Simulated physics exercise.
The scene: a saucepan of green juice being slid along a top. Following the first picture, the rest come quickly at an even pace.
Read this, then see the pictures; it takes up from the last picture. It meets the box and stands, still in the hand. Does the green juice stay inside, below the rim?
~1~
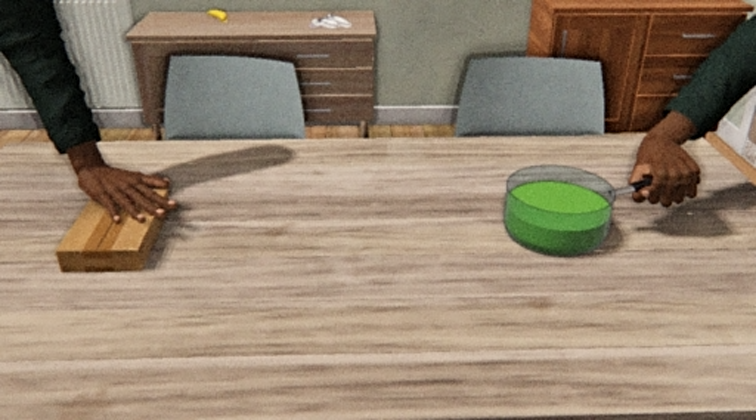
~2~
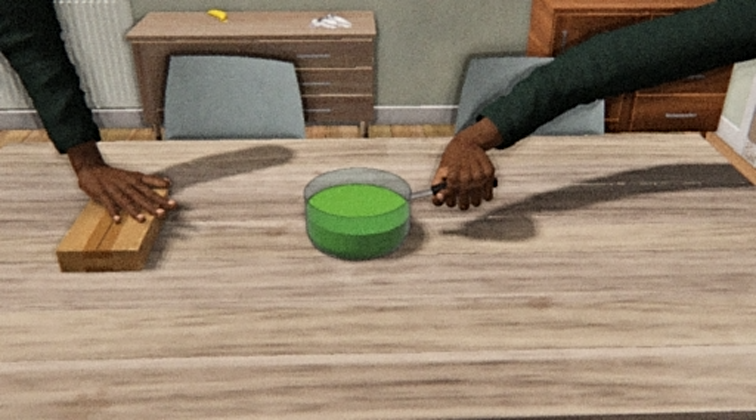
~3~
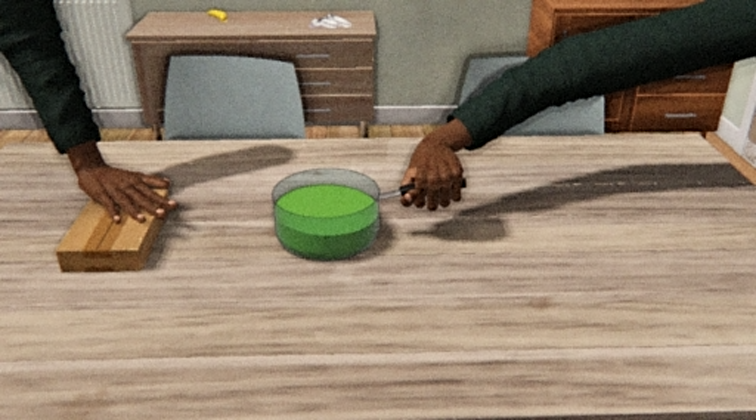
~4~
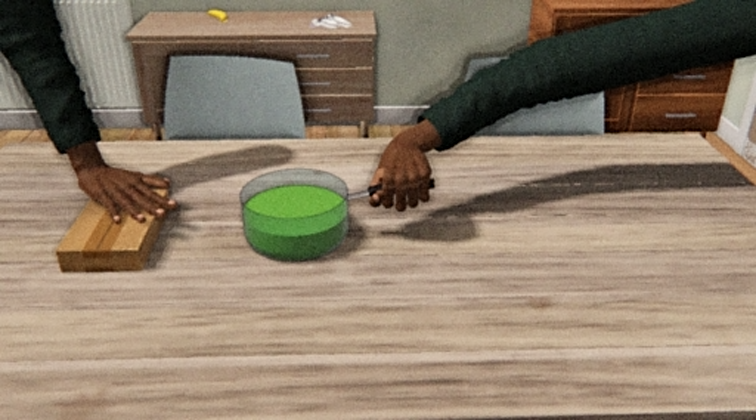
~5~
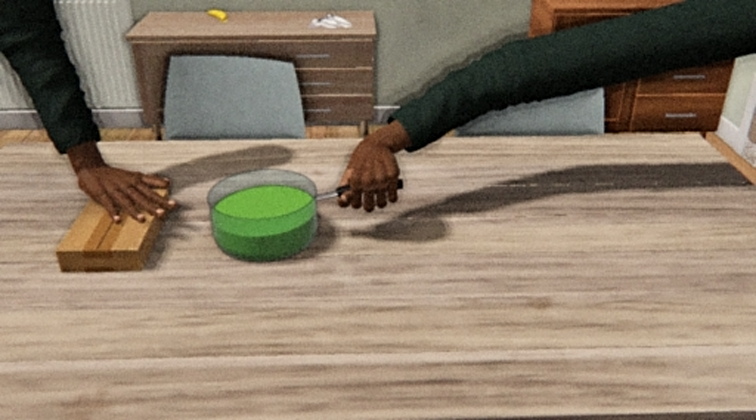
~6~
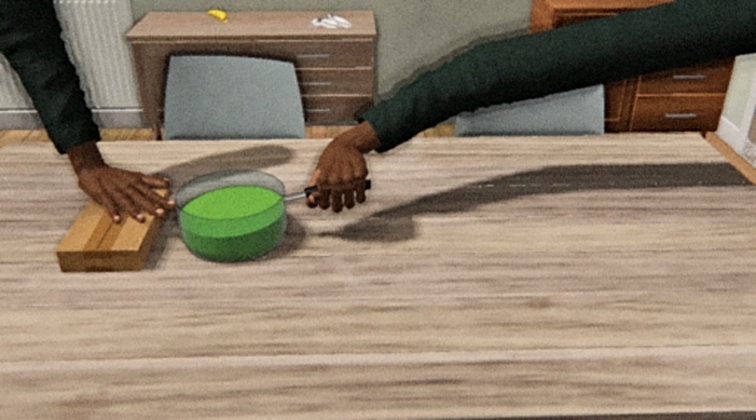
Wet outside.
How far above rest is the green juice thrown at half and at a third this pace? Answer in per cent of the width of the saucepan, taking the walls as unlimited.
About 20 %, then about 10 %.
Next, the saucepan meets the box.
After that, the green juice surges up the wall; it has slopped over.
Finally, the saucepan stands at the box; it has slopped over.
